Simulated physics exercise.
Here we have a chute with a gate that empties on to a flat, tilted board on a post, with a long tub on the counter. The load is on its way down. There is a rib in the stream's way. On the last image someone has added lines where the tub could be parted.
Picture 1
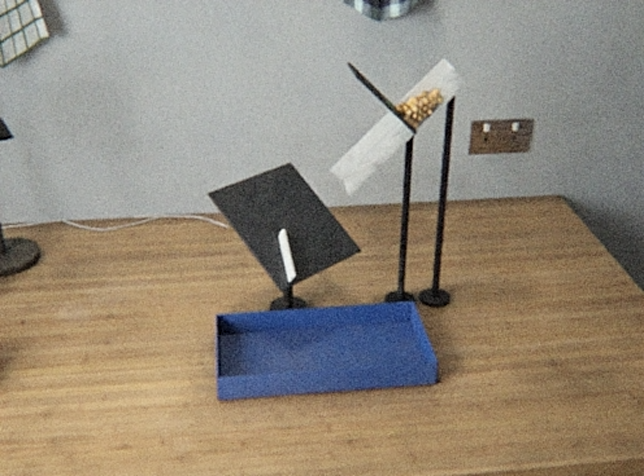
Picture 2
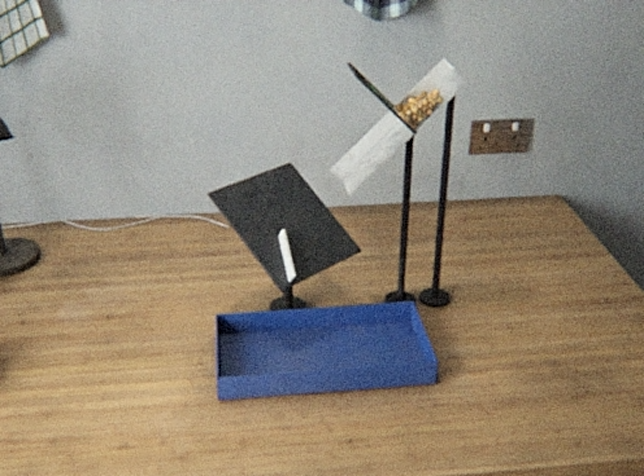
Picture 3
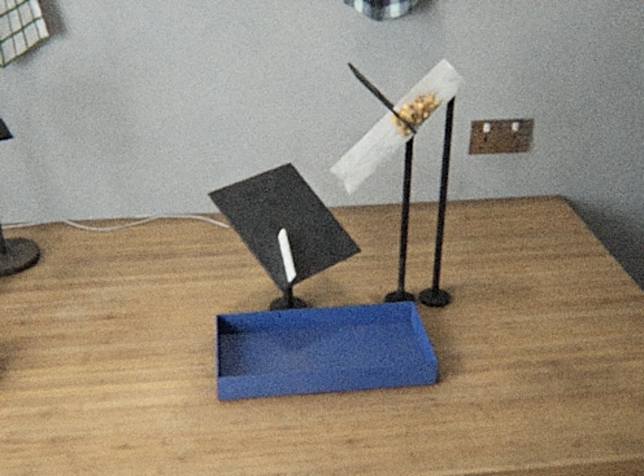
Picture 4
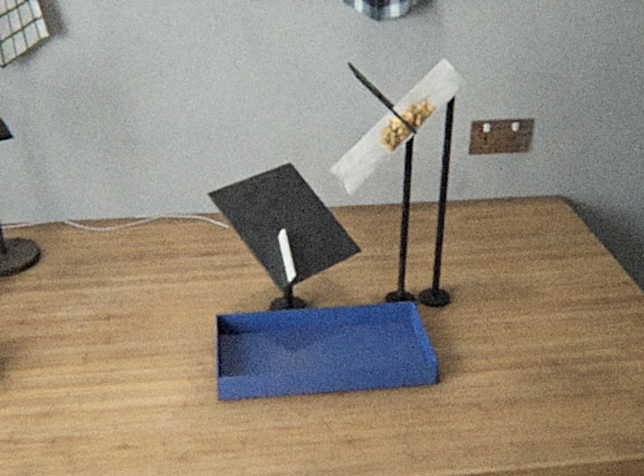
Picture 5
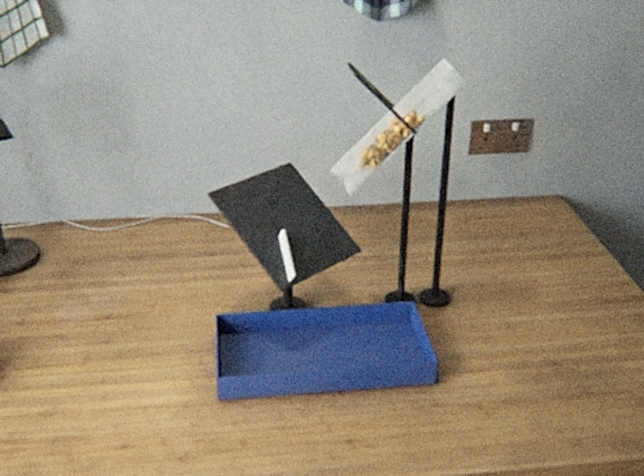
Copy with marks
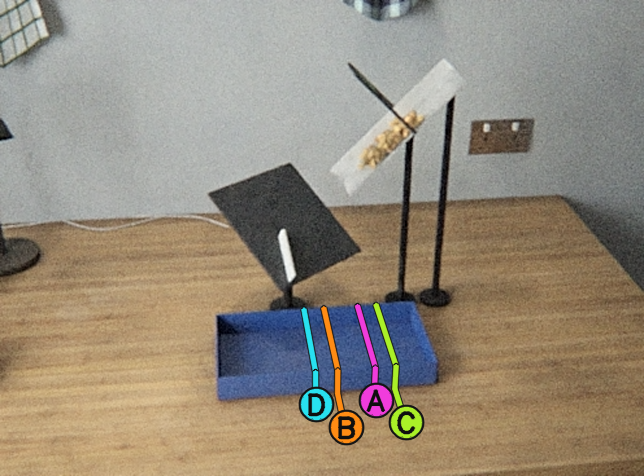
A long blue tub sits empty on a wooden counter against a grey wall, seen from slightly above by a still camera. Behind it, a dark tilted board with a small white rib stands on a post, and at upper right a pale sloping chute with a dark gate holds golden chickpeas, near a wall socket. The chickpeas slide down leftward past the gate, spreading along the chute.
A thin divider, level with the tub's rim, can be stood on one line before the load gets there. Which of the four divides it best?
B beats the others.
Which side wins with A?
Left.
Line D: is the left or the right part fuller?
More lands on the right.
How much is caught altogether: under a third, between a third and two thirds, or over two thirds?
Over two thirds.
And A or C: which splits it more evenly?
That is line A.
On the marked copy, line A crosses the front rim at (375, 366); line B crosses the front rim at (337, 369); line C crosses the front rim at (395, 365); line D crosses the front rim at (315, 371).
With A, of what is caught, the bulk on the left of the divider, close to a quarter on the right.
With B, of what is caught, close to half on the left of the divider, close to half on the right.
With C, of what is caught, all but a few on the left of the divider, a small share on the right.
With D, of what is caught, close to a quarter on the left of the divider, the bulk on the right.
